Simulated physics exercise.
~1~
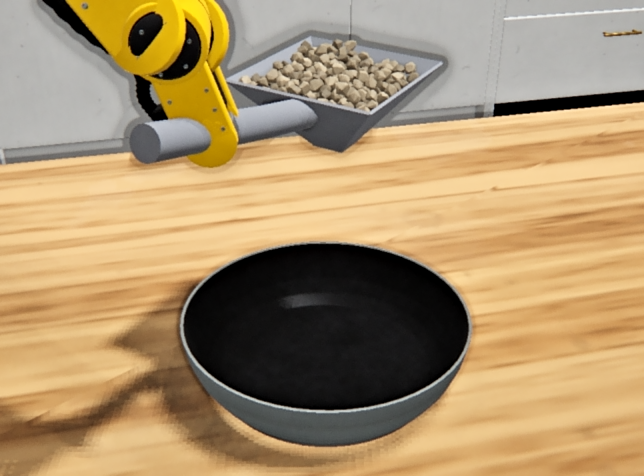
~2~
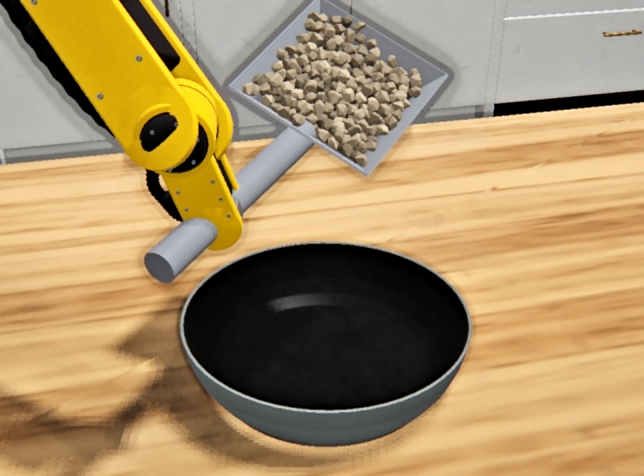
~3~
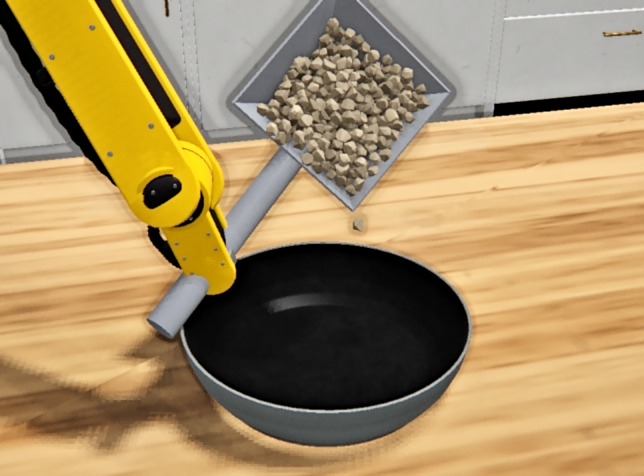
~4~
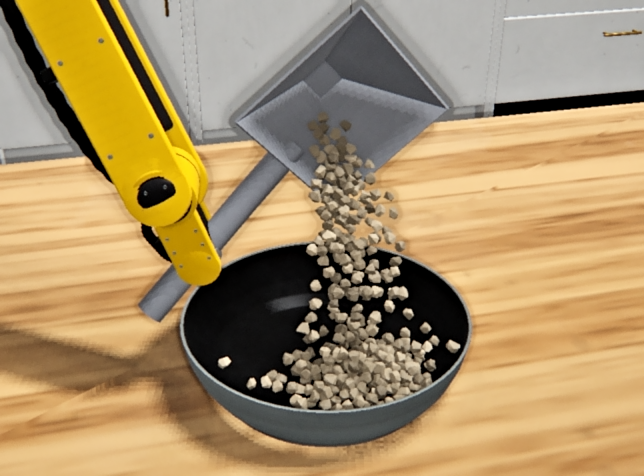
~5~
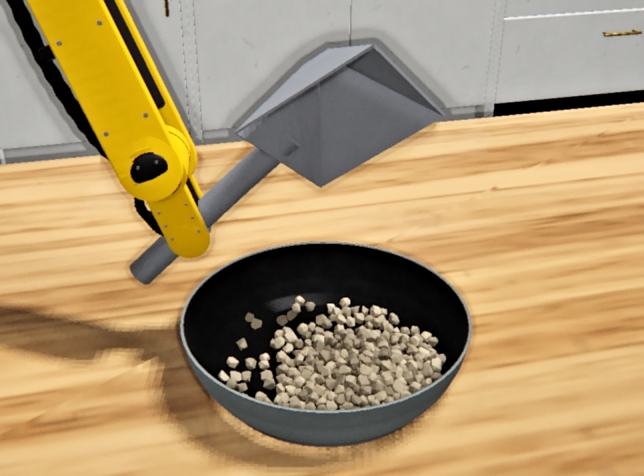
In this clip, a yellow robotic arm tilts a gray scoop filled with small tan pieces above a black-lined bowl on a wooden surface, pouring them down in a stream until the scoop is empty and the pieces rest piled in the bowl.
